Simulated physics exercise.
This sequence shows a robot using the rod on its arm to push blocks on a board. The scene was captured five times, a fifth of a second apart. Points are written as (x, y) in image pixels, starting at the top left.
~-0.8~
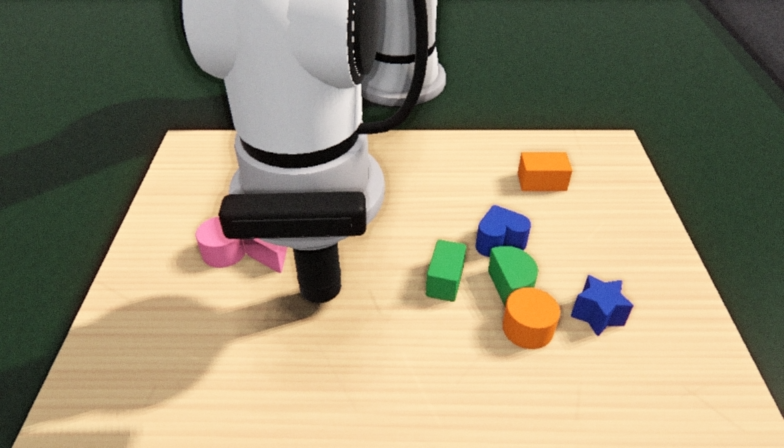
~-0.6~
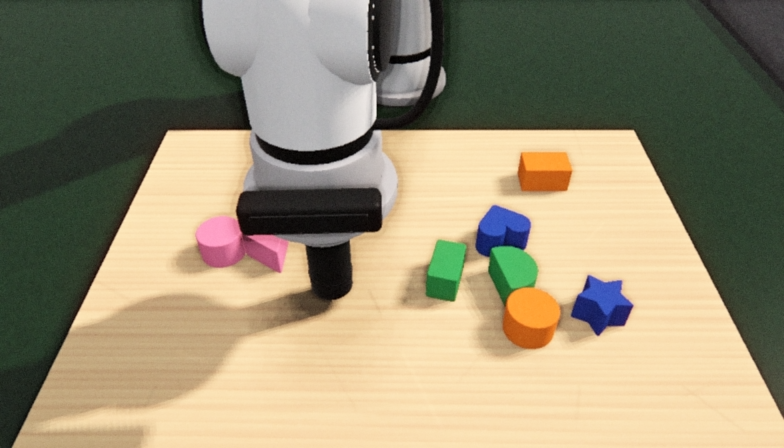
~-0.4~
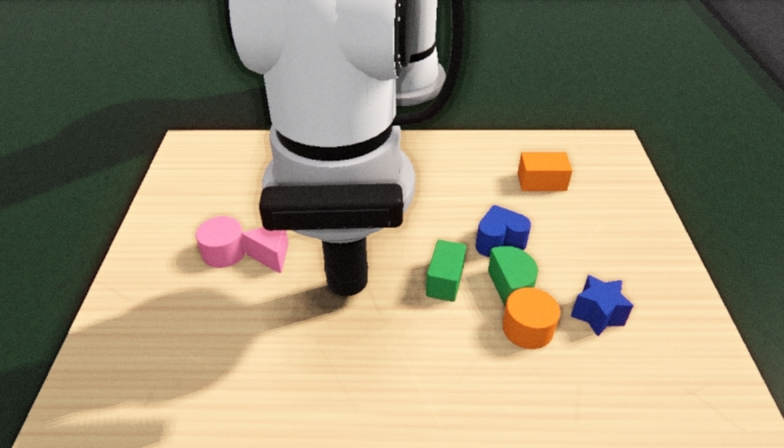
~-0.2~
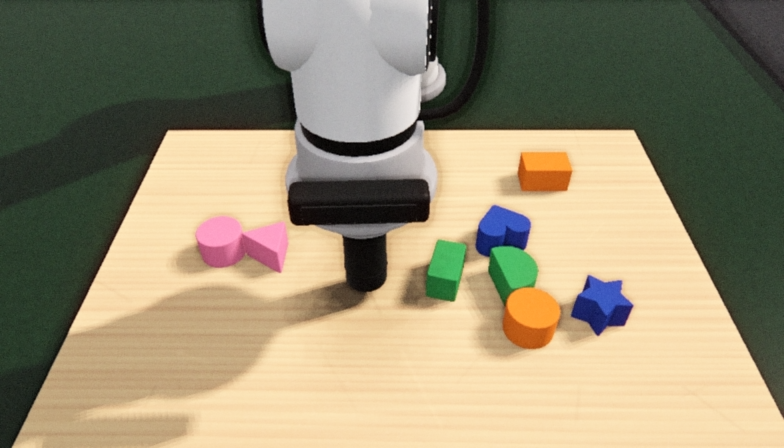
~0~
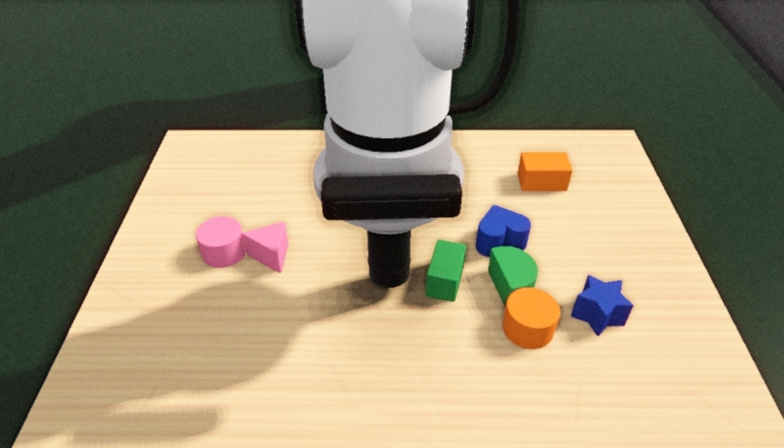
A robot arm moves its black rod right across the board without moving any blocks.
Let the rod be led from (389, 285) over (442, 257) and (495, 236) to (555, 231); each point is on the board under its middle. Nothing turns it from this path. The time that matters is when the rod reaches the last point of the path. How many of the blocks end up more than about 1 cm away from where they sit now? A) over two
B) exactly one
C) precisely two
That would be C.
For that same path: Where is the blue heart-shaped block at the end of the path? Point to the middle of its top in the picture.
The middle of its upper face will lie at (600, 203).
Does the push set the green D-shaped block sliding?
Short answer: No.
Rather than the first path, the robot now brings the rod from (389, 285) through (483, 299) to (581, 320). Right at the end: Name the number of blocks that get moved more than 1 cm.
I count three at least.
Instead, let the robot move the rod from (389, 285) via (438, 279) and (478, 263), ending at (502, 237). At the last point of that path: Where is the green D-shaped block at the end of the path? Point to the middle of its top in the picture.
The spot you're after is about (550, 267) in the image.
What follows on the original path. One third of the way, rod (443, 245); green oblong block (463, 259), turned 30° clockwise.
Two thirds of the way, rod (497, 225); green oblong block (464, 259), turned 35° clockwise; blue heart-shaped block (544, 211).
At the end, rod (558, 220); green oblong block (464, 259), turned 35° clockwise; blue heart-shaped block (600, 203); green D-shaped block unmoved.
